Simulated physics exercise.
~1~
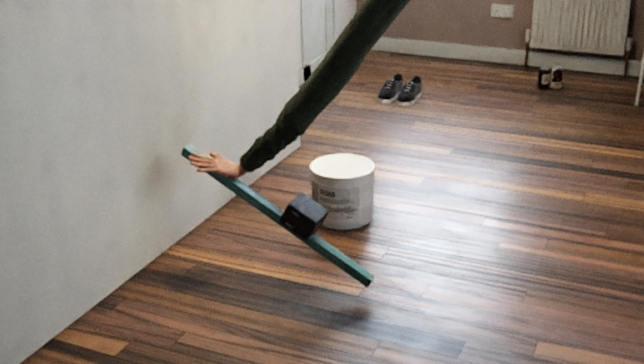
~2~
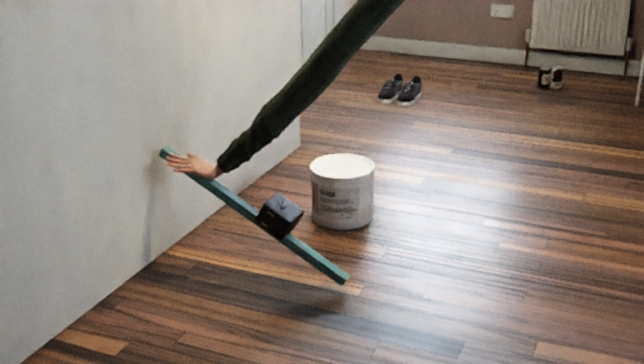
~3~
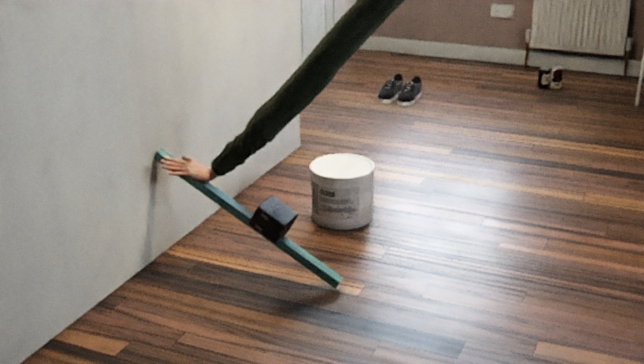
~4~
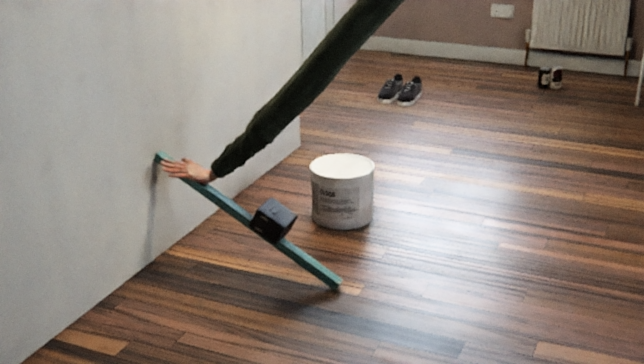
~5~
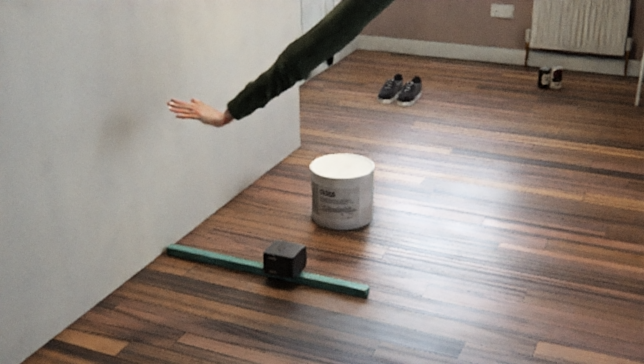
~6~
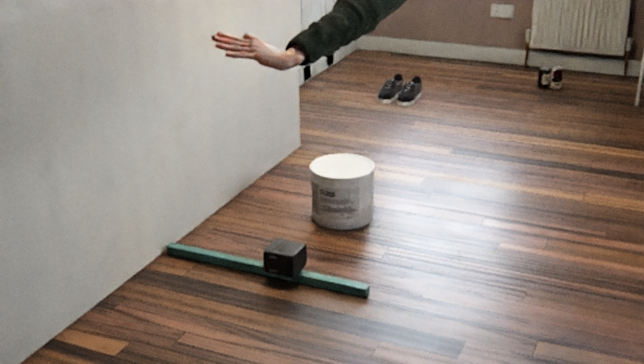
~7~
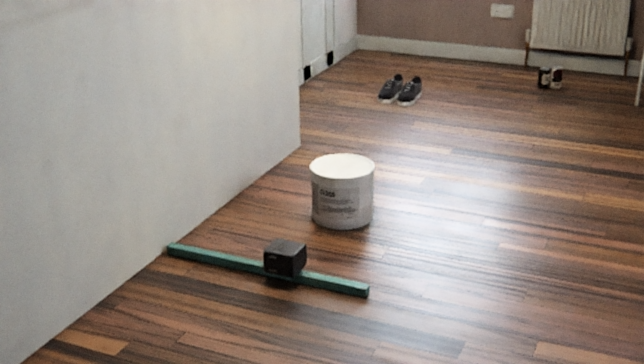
A hand leaning a turquoise pole with a dark block against a pale wall, then letting go as it slides down flat.
